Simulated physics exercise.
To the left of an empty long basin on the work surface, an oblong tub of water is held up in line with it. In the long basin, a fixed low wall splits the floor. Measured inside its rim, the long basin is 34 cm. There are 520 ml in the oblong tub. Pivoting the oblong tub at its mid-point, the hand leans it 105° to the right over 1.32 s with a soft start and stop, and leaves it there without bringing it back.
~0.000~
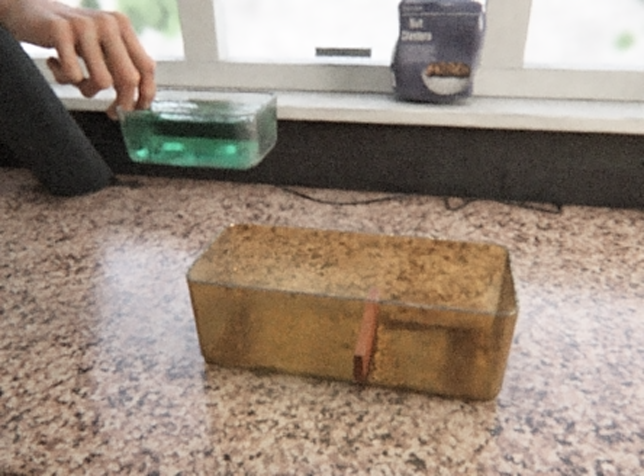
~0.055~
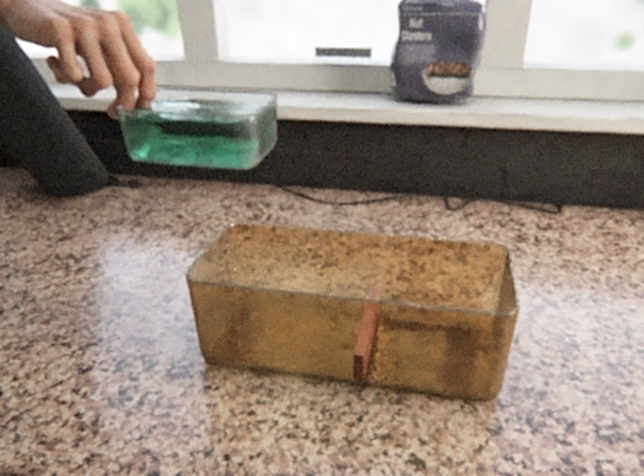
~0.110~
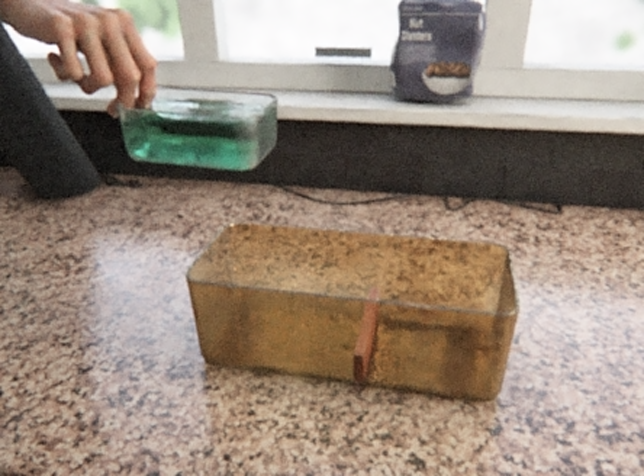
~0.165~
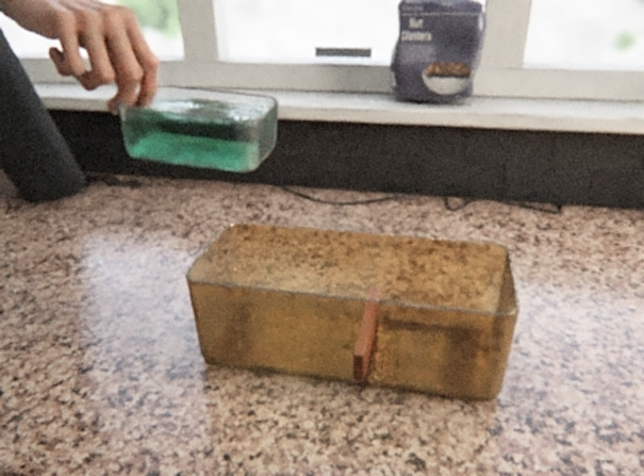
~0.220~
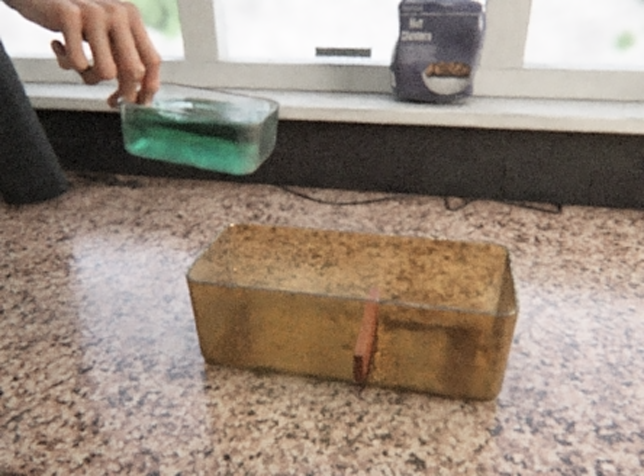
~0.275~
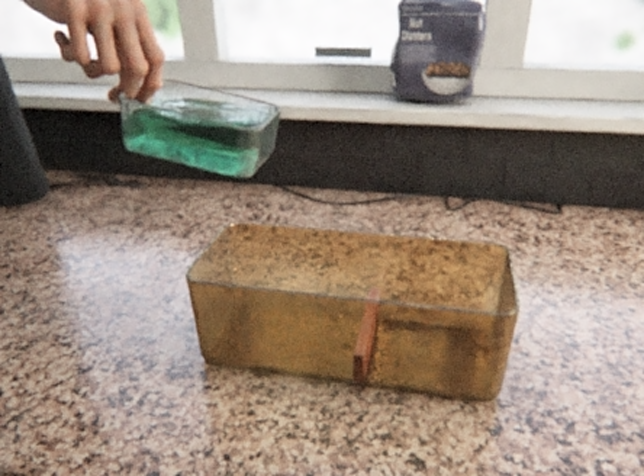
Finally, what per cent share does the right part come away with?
Roughly 7 per cent.
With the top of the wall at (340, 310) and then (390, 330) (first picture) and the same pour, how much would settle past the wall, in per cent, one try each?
55 % and 15 %.
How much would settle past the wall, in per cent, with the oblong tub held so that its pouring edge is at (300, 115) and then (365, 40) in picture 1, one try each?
50 then 80 %.
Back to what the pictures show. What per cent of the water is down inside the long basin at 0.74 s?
30 %, roughly.
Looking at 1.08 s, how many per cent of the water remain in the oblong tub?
Share remaining: Approx. 5 %.
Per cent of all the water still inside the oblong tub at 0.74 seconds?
I'd put it near 30 percent.
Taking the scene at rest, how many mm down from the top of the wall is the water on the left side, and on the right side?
On the left it's about 18 mm; on the right, about 36 mm.
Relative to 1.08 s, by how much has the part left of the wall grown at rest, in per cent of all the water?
It comes to near 8 per cent.
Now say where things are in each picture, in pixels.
It leans 0°; its right rim is at (266, 106); the water meets the walls at (142, 106) and (267, 112); the long basin's rim runs from (207, 249) to (514, 278); the wall's top is at (368, 319), in the first picture.
It leans 0°; its right rim is at (267, 106); the water meets the walls at (142, 106) and (267, 112), in the second picture.
It leans 2°; its right rim is at (267, 108); the water meets the walls at (143, 105) and (267, 112), in the third picture.
It leans 4°; its right rim is at (268, 111); the water meets the walls at (142, 106) and (268, 113), in the fourth picture.
It leans 7°; its right rim is at (269, 115); the water meets the walls at (143, 105) and (269, 114), in the fifth picture.
It leans 11°; its right rim is at (270, 120); the water meets the walls at (144, 105) and (271, 114), in the sixth picture.
Then, 0.74 s in, the tilt is 62° and 31 per cent is still to pour, 30 is left of the wall and 0 right of it.
Then, 1.08 s in, the tilt is 97° and 5 per cent is still to pour, 84 is left of the wall and 4 right of it.
Then, 1.43 s in, the tilt is 105° and 0 per cent is still to pour, 91 is left of the wall and 7 right of it.
Then, 1.82 s in, the tilt is 105° and 0 per cent is still to pour, 92 is left of the wall and 7 right of it.
Finally, 92 per cent lies left of the wall, 7 right of it and 1 outside.
